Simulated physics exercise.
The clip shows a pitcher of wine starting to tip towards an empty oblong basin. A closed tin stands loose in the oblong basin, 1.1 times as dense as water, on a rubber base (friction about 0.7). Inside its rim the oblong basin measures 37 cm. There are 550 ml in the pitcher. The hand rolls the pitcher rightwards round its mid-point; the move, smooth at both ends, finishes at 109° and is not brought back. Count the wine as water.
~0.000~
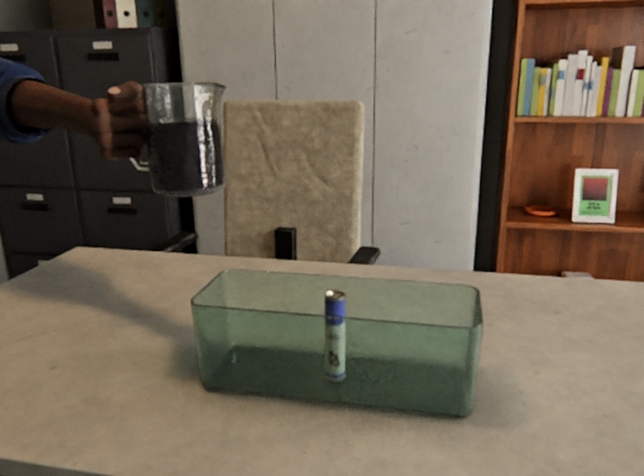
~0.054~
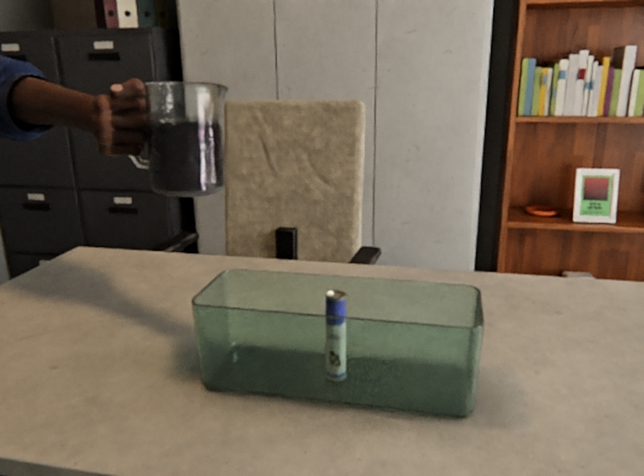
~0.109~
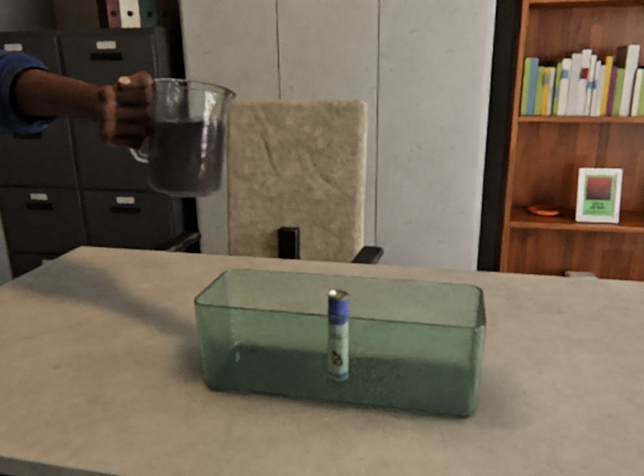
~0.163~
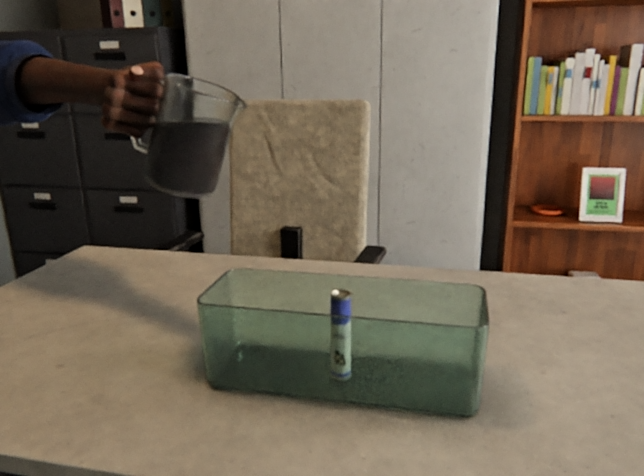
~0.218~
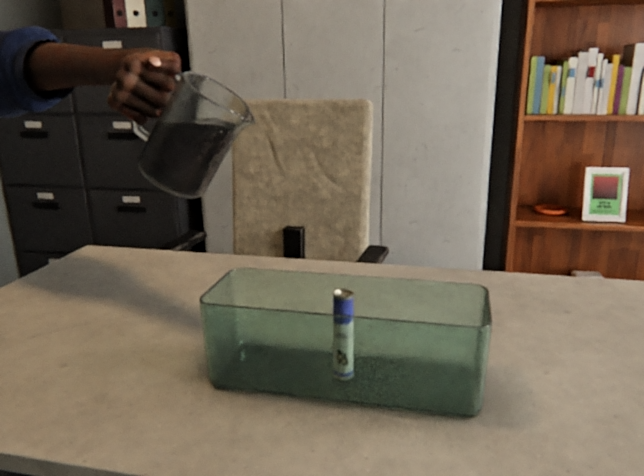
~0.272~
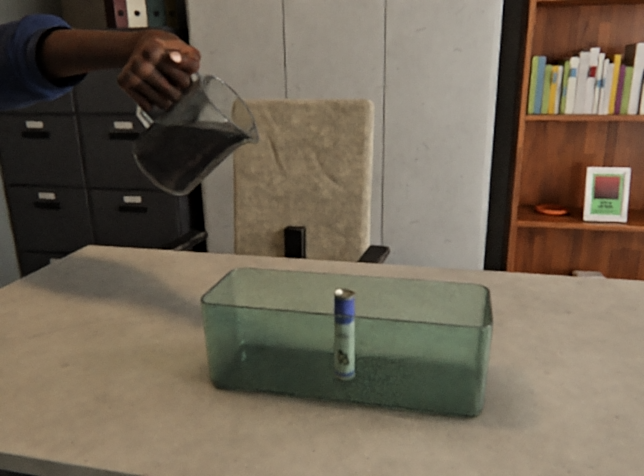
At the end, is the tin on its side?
It topples.
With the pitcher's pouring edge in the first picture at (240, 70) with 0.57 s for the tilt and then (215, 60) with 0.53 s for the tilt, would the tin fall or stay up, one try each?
First it topples; then it topples.
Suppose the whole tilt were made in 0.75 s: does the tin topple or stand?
The tin goes over.
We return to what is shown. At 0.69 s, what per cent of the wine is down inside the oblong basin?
Near 52 in a hundred.
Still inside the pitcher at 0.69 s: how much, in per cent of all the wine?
Some 18 per cent.
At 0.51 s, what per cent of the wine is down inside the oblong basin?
Some 4 per cent.
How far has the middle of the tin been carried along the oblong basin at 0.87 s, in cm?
About 3 cm.
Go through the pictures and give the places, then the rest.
The first frame shows tilt 0°; pouring edge (224, 86); surface from (154, 121) to (217, 121); the oblong basin's rim runs from (207, 287) to (480, 307); the tin's top is at (335, 298).
The second frame shows tilt 2°; pouring edge (228, 88); surface from (156, 120) to (219, 121).
The third frame shows tilt 10°; pouring edge (236, 94); surface from (160, 122) to (223, 122).
The fourth frame shows tilt 21°; pouring edge (246, 106); surface from (162, 125) to (229, 122).
The fifth frame shows tilt 35°; pouring edge (255, 122); surface from (155, 137) to (238, 126).
The sixth frame shows tilt 51°; pouring edge (258, 141); surface from (147, 134) to (247, 132).
Then, 0.51 s in, the tilt is 106° and 64 per cent is still to pour; the tin stands where it began.
Then, 0.69 s in, the tilt is 109° and 19 per cent is still to pour; the tin stands where it began.
Then, 0.87 s in, the tilt is 109° and 3 per cent is still to pour; the tin leans 12°.
Then, 1.07 s in, the tilt is 109° and 0 per cent is still to pour; the tin lies on its side.
Finally, the tin lies on its side.
